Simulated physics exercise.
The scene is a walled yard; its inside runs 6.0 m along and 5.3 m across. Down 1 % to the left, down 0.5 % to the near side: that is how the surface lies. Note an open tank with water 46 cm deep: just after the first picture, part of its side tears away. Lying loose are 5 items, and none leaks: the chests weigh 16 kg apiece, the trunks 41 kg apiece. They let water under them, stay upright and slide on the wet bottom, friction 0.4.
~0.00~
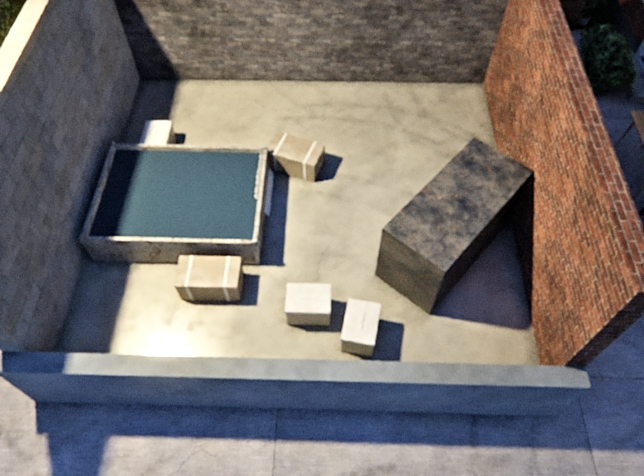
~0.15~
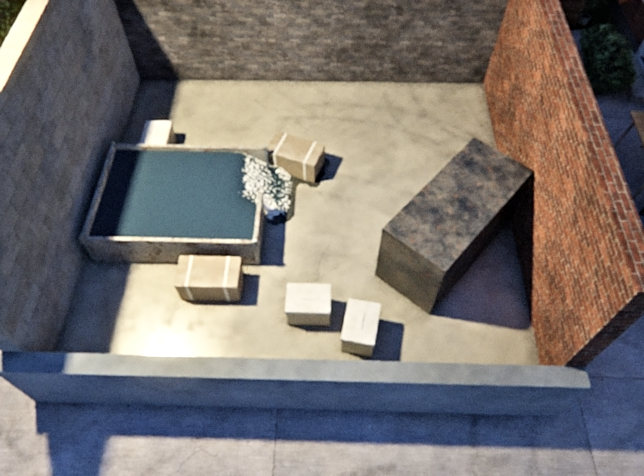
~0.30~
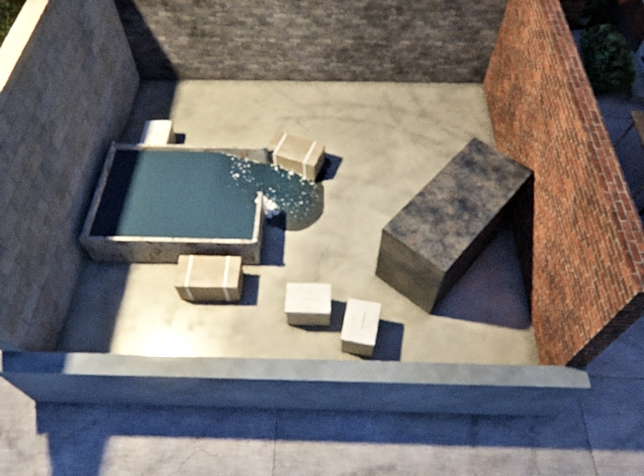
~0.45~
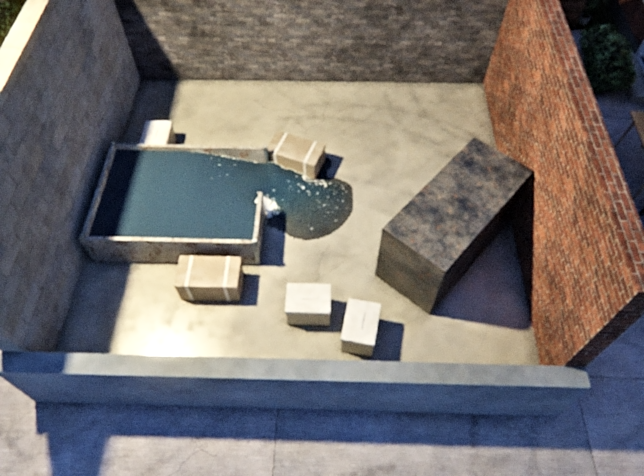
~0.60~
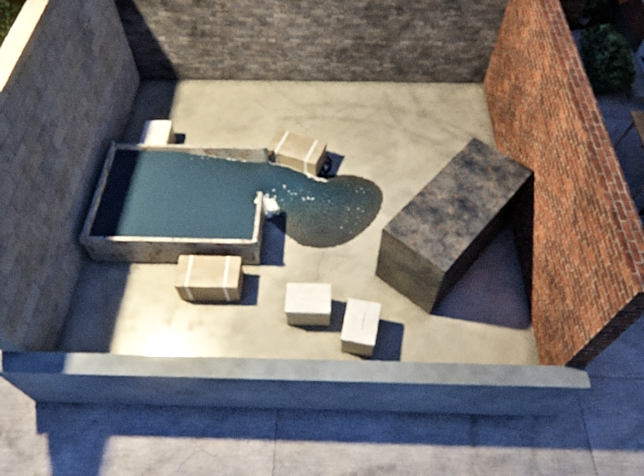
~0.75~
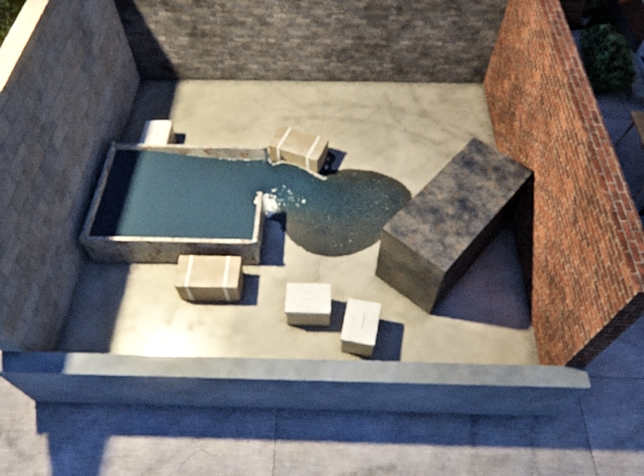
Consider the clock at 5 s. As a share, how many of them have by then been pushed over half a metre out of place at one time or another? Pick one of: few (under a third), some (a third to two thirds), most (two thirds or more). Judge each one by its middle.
Few.
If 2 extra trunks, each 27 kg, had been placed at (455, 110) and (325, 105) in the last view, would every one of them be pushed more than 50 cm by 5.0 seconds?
In order: Beyond it, within it.
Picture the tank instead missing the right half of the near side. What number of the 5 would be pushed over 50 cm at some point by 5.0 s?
Result: 3 of them.
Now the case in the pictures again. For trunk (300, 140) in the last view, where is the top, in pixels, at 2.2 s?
Somewhere near (311, 110) in the last view.
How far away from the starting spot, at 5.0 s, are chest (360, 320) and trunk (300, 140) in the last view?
Object 1: 0 cm. Object 2: 80 cm.
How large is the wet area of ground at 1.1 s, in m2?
Somewhere around 8.0 m2, roughly.
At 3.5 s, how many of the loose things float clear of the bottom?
My tally comes to 0.
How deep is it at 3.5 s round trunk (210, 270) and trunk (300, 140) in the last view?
I'd estimate 0 cm for the first and 3 cm for the second.
After 1.1 s 0 of 5 are over 50 cm from their spots; 0 afloat.
After 2.2 s 1 of 5 are over 50 cm from their spots; 0 afloat.
After 3.5 s 1 of 5 are over 50 cm from their spots; 0 afloat.
After 5.0 s 1 of 5 are over 50 cm from their spots, and 1 have been at some point; 0 afloat.
